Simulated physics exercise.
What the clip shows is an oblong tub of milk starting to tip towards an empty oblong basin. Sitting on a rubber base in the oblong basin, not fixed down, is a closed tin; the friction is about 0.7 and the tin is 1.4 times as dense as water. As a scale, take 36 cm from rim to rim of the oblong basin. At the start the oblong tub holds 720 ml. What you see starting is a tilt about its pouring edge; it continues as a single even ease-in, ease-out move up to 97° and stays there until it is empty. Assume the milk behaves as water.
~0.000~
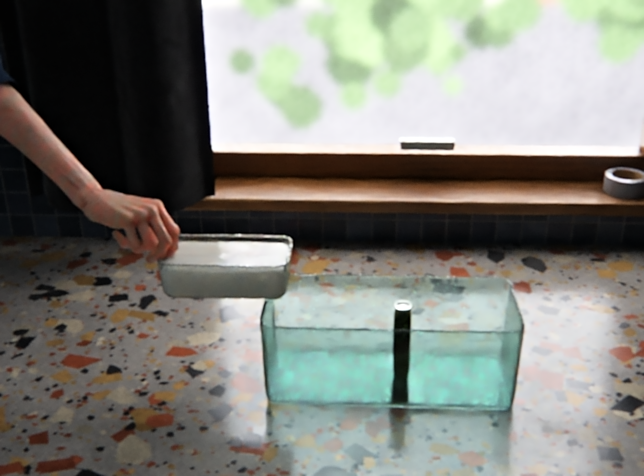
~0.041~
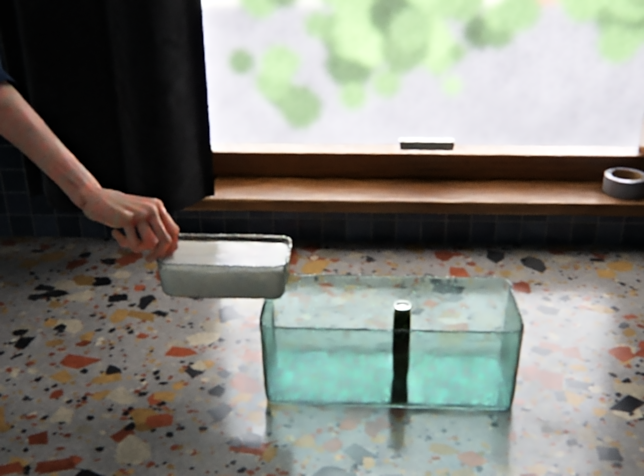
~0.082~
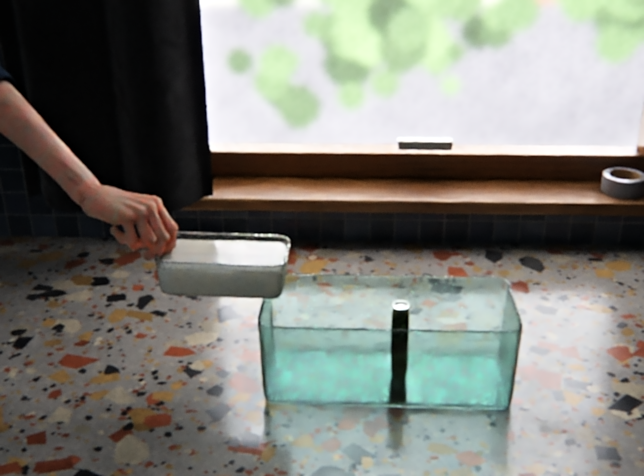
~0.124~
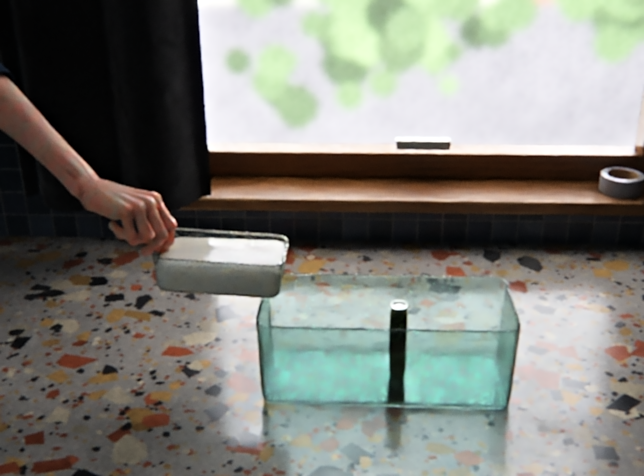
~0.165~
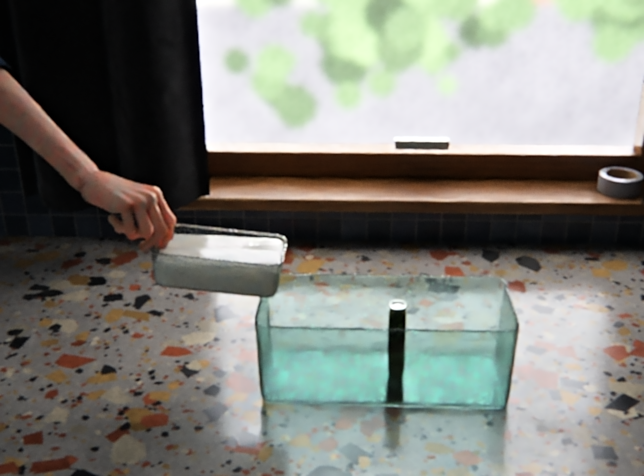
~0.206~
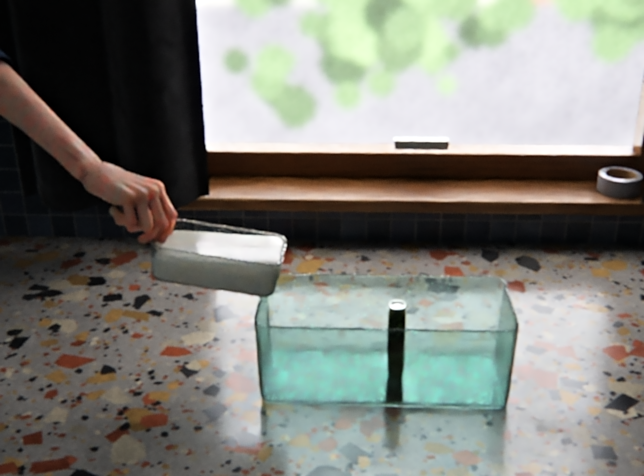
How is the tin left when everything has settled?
The tin is still standing.
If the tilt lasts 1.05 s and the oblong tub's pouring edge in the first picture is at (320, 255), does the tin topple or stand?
Then the tin comes down.
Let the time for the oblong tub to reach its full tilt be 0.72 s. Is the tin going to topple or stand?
The tin would overturn.
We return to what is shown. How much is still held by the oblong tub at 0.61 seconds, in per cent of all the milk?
About 38 percent.
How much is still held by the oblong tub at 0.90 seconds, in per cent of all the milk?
Close to 5 percent of the whole amount.
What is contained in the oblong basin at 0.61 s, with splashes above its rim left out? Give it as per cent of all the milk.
At that time the basin holds about 20 per cent of the liquid.
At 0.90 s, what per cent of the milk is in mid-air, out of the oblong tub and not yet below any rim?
Estimate: About 2 in a hundred.
By 0.61 s the tilt is 61° and 38 per cent is still to pour; the tin stands where it began.
By 0.90 s the tilt is 93° and 5 per cent is still to pour; the tin stands where it began.
By 1.21 s the tilt is 97° and 0 per cent is still to pour; the tin stands where it began.
By 1.55 s the tilt is 97° and 0 per cent is still to pour; the tin stands where it began.
At rest the tin stands where it began.
